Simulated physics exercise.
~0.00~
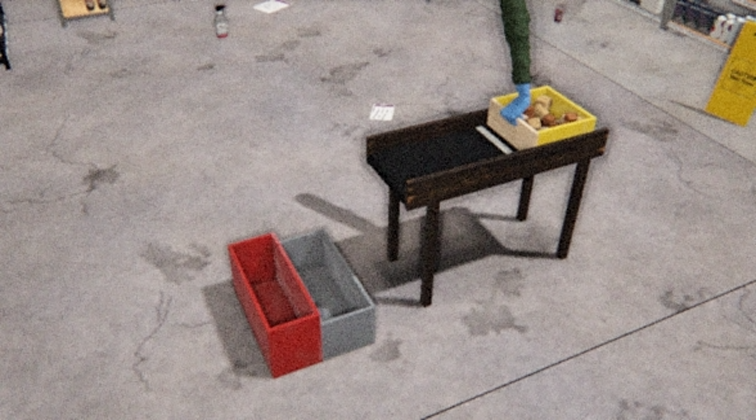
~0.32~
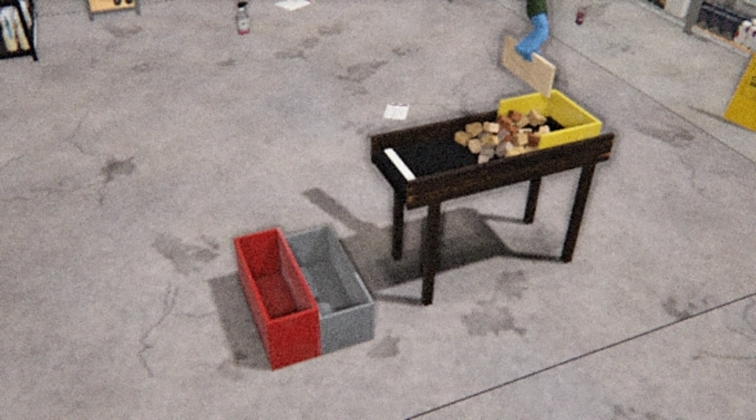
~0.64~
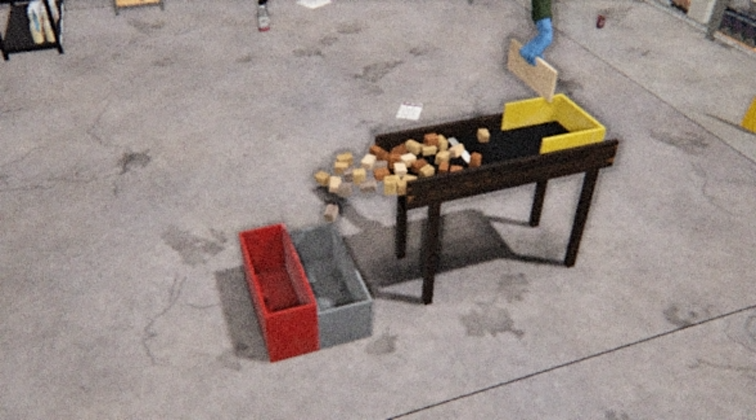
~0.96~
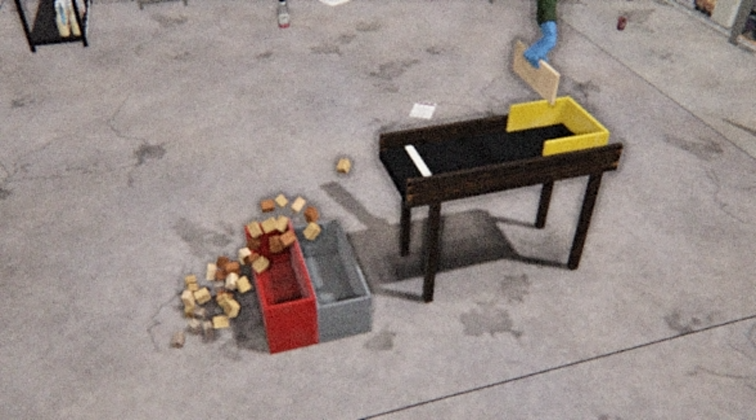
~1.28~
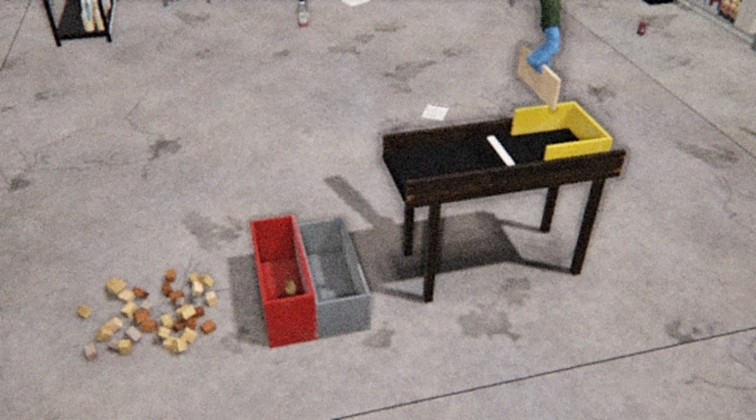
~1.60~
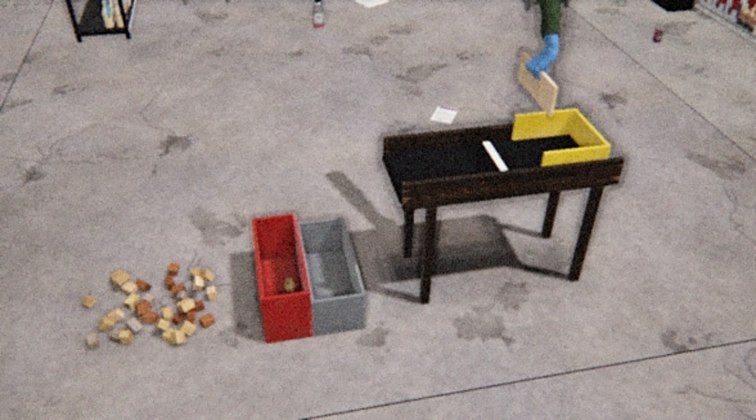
Wooden blocks ride a dark belt, fly off its end and mostly overshoot the red tote.
